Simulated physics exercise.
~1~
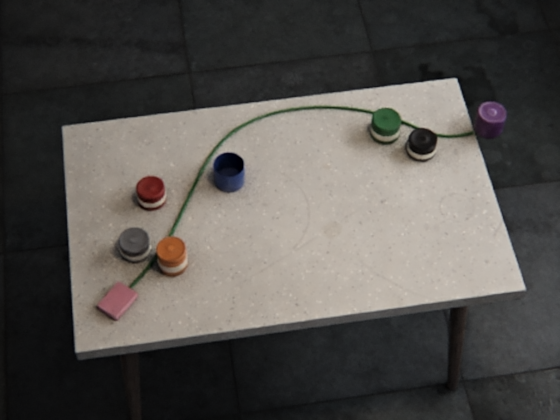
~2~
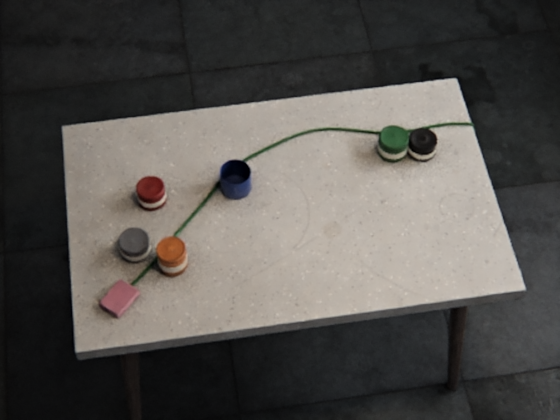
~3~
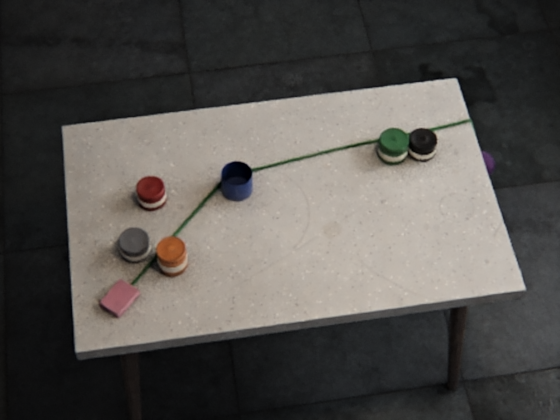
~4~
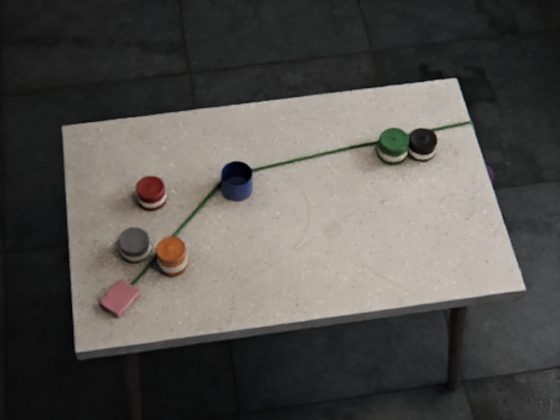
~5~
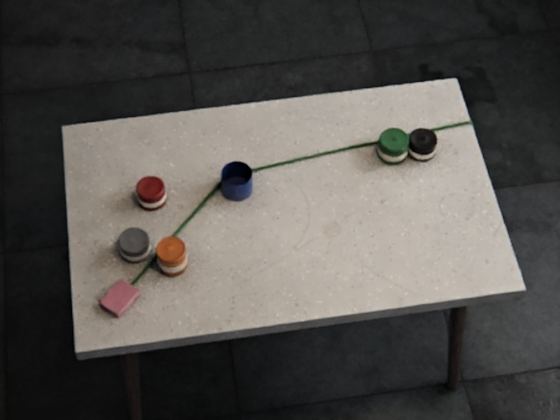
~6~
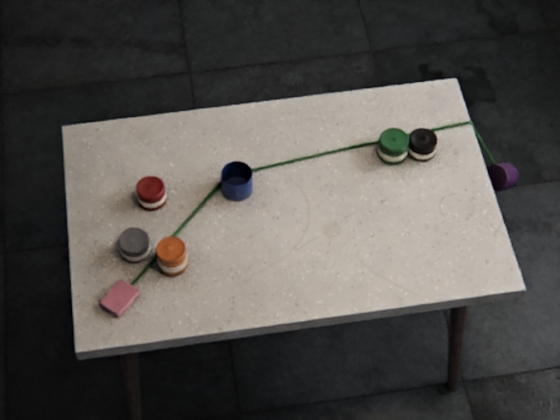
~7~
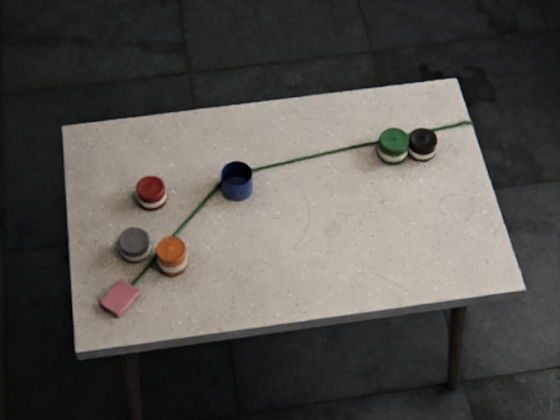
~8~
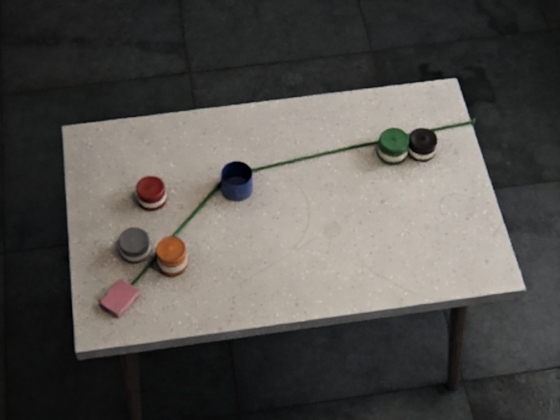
At the start, a pale table holds a pink phone, red, grey and orange canisters, a blue cup, and green and black tins, while a green cable curves from the phone to a purple speaker at the right edge. The speaker drops over that edge, and the cable straightens, with the blue cup and green tin shifting slightly. The cable then pulls taut, bending at the cup. The speaker comes briefly into view beyond the right edge, disappears, appears again and disappears once more. At the end, the phone and other objects remain on the table, the speaker out of sight.
